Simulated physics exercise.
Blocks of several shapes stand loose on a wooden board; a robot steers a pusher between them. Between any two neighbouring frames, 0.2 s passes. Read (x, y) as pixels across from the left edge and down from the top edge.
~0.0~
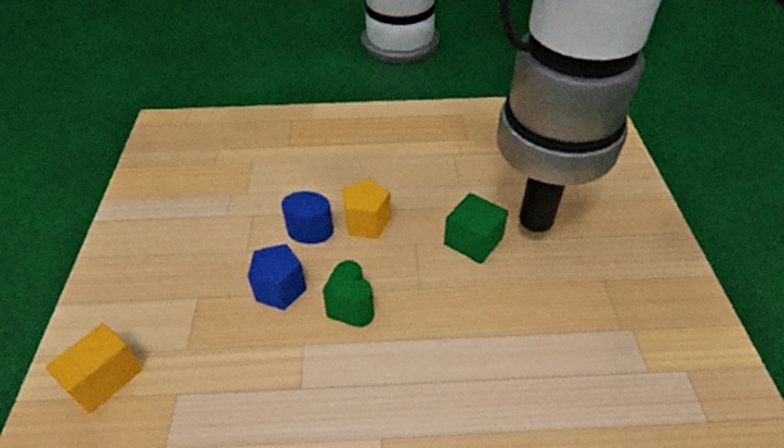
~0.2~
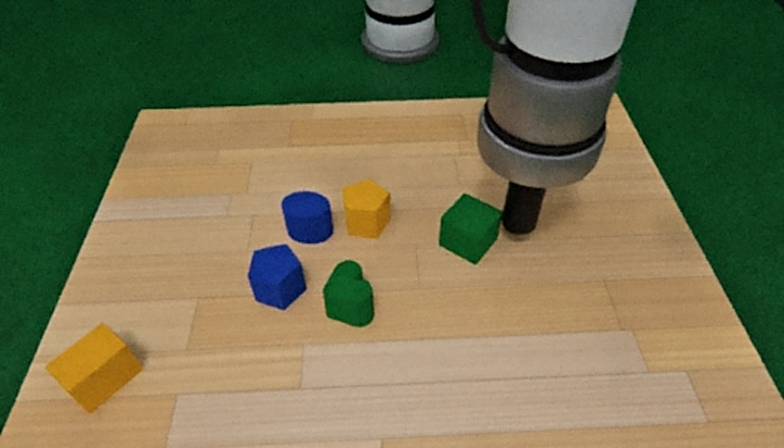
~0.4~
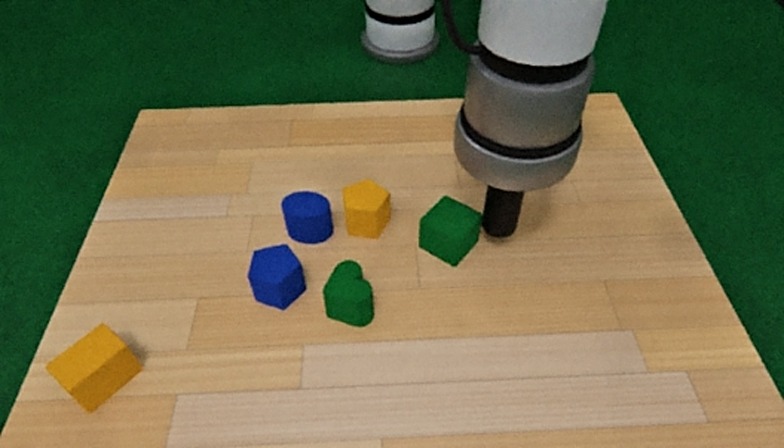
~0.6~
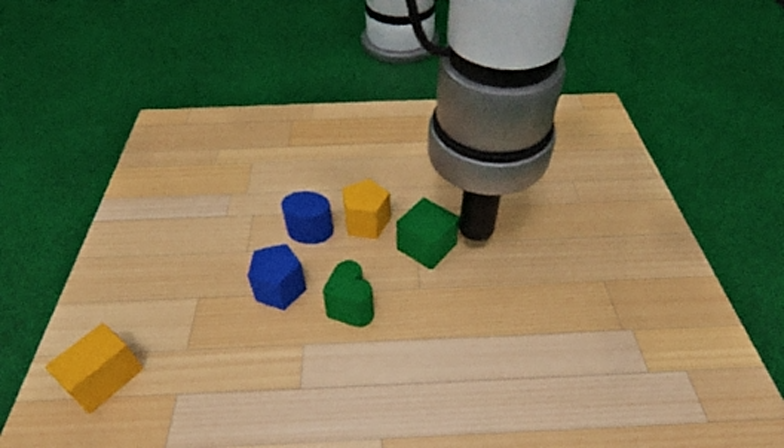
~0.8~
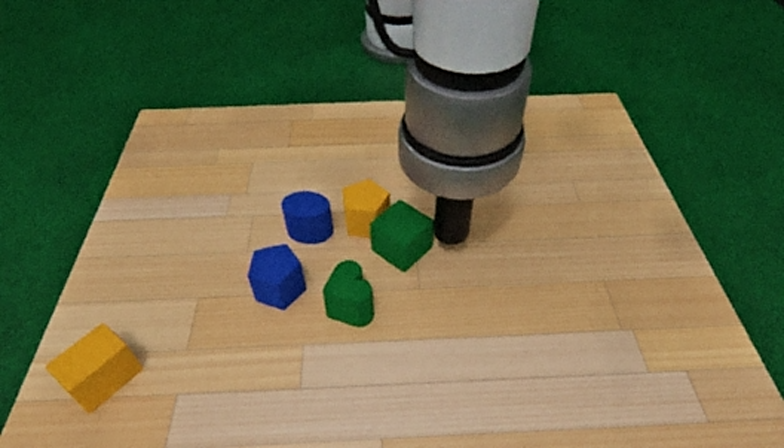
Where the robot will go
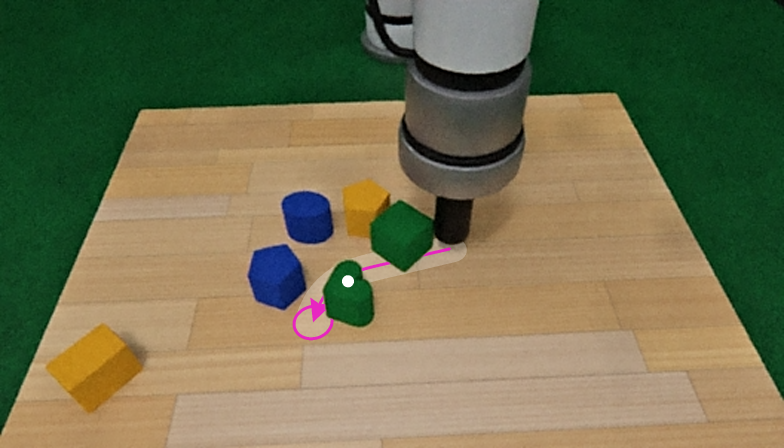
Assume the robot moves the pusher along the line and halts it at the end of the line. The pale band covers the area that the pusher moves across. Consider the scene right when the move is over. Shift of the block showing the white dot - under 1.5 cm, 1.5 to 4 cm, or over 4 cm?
The middle band: 1.5 to 4 cm.
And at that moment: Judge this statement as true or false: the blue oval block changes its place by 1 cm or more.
Answer: True.
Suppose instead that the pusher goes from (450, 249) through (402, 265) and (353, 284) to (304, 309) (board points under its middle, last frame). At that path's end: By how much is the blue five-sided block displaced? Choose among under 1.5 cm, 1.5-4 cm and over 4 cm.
Less than 1.5 cm.
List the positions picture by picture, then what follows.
In the first picture, tip of the pusher at (536, 221), middles of tops, blue five-sided block at (273, 263), blue oval block at (305, 203), green heart block at (348, 281), yellow five-sided block at (365, 195), green square piece at (478, 213).
In the second picture, pusher at (519, 224), green square piece at (472, 214).
In the third picture, pusher at (499, 226), green square piece at (451, 216).
In the fourth picture, pusher at (476, 230), green square piece at (428, 219).
In the fifth picture, pusher at (451, 233), blue five-sided block at (273, 263), blue oval block at (305, 203), green heart block at (348, 281), yellow five-sided block at (365, 195), green square piece at (402, 221).
The line goes from (450, 249) through (396, 261) and (343, 278) to (313, 322); the dot is on the green heart block.
The first path, step by step. One third of the way, pusher at (395, 246); yellow five-sided block at (347, 189), turned 40° clockwise; green square piece at (348, 223), turned 25° clockwise.
Two thirds of the way, pusher at (341, 263); blue oval block at (288, 192); green heart block at (343, 289), turned 20° anticlockwise; yellow five-sided block at (345, 188), turned 50° clockwise; green square piece at (312, 225), turned 75° clockwise.
At the end, pusher at (310, 307); blue five-sided block unmoved; blue oval block at (288, 192); green heart block at (341, 316), turned 105° anticlockwise; yellow five-sided block at (345, 188), turned 50° clockwise; green square piece at (310, 225), turned 80° clockwise.
